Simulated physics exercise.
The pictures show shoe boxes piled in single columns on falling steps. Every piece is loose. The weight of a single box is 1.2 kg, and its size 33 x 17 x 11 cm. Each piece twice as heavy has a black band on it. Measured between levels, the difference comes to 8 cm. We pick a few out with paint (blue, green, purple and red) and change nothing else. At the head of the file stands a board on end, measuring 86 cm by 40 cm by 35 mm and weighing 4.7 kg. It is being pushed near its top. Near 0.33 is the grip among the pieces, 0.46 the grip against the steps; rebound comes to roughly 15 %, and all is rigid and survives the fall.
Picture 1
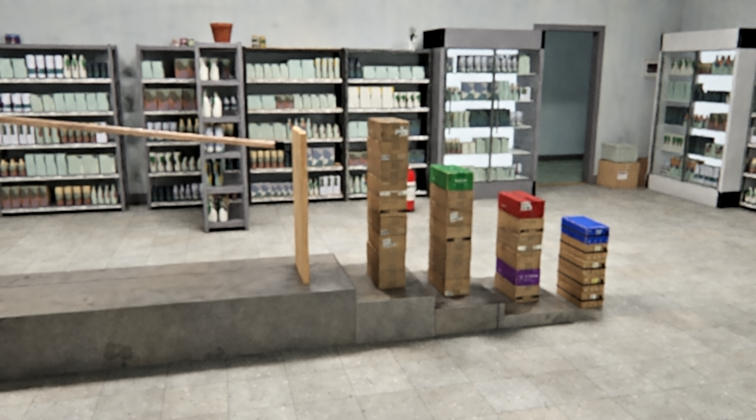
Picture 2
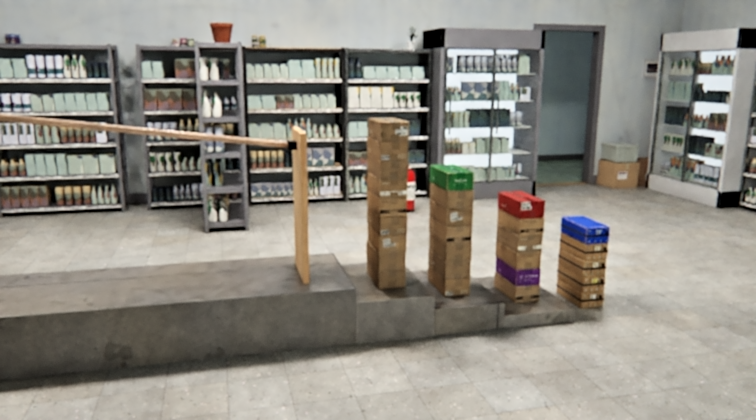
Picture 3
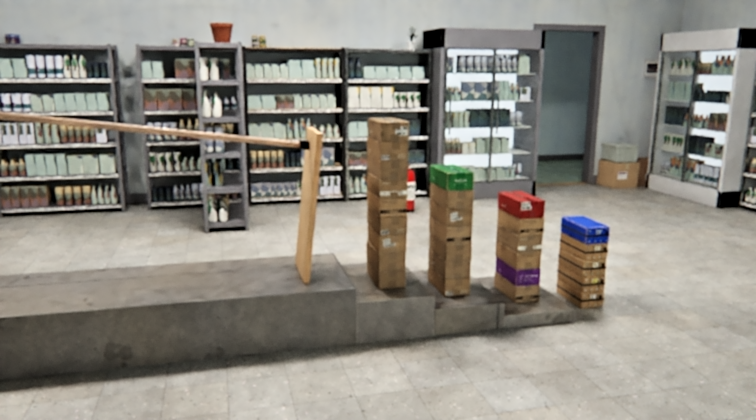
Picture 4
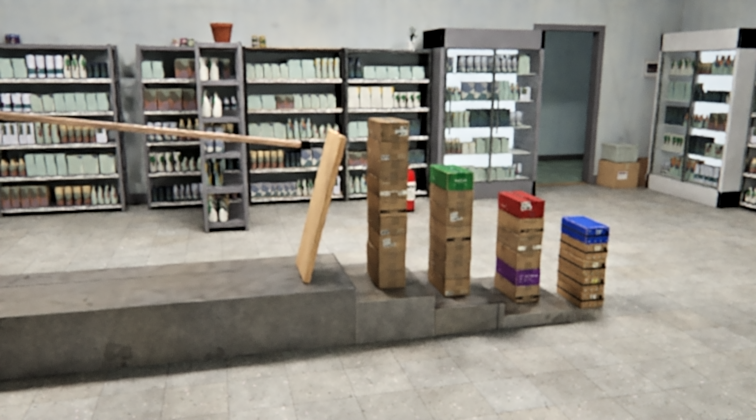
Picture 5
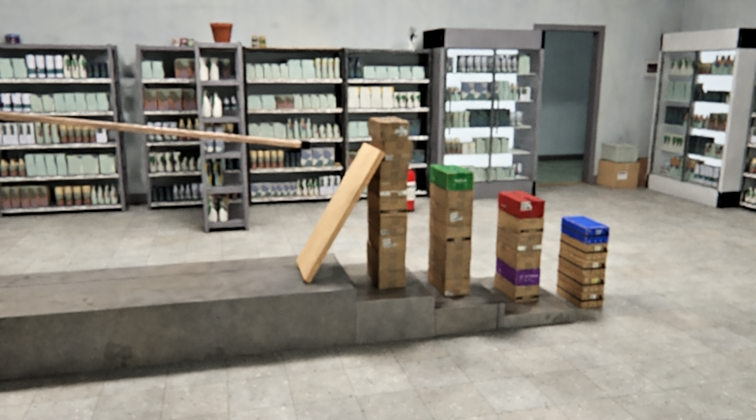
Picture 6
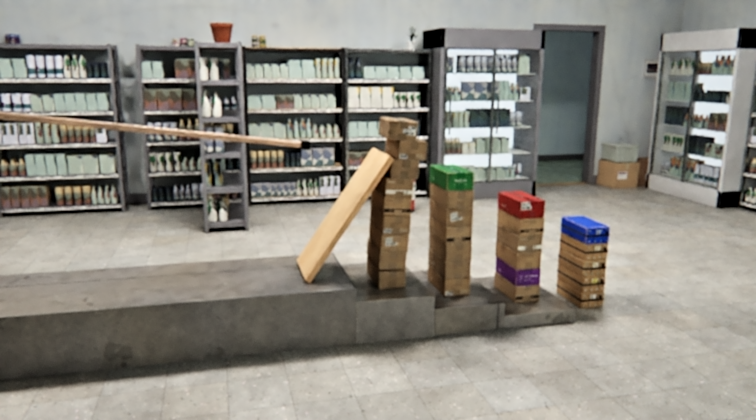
Four columns of brown boxes stand on descending grey steps in a shop, seen from the side and slightly above, with stocked shelves and lit cabinets behind. The tallest is at left, then ones topped green, red and blue, with a purple box low in the third. A long pole pushes an upright wooden board, which tilts right against the tallest column, shifting its upper boxes rightward, while the camera stays still.
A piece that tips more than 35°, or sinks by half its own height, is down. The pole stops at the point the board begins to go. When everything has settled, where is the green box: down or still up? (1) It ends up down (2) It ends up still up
1, it ends up down.
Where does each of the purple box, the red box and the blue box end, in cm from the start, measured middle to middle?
The purple one ends 20 cm from its start, the red one 170 cm and the blue one 95 cm.
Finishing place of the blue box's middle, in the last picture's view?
End point in last frame: Roughly (689, 275).
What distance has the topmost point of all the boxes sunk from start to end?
It sits roughly 70 centimetres lower.
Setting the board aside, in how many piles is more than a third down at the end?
The total is 4.
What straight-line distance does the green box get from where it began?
Net straight-line distance: Approx. 240 cm.
Then, 0.56 s past the last view, board 56° from upright; 2 of the 27 boxes down; green box 4° from how it stood.
Then, 1.00 s past the last view, board 70° from upright; 14 of the 27 boxes down; green box 8 cm lower.
Then, 1.58 s past the last view, board 70° from upright; 19 of the 27 boxes down; green box 7° from how it stood, 17 cm lower; purple box 42° from how it stood, 47 mm lower.
Then, 2.12 s past the last view, board 70° from upright; 24 of the 27 boxes down; green box 64° from how it stood, 58 cm lower; blue box 71° from how it stood, 36 cm lower.
In the end, board 70° from upright; 24 of the 27 boxes down; green box upside down; red box upside down; blue box upside down. From the last view, middles, green box near (736, 269), red box near (714, 281).
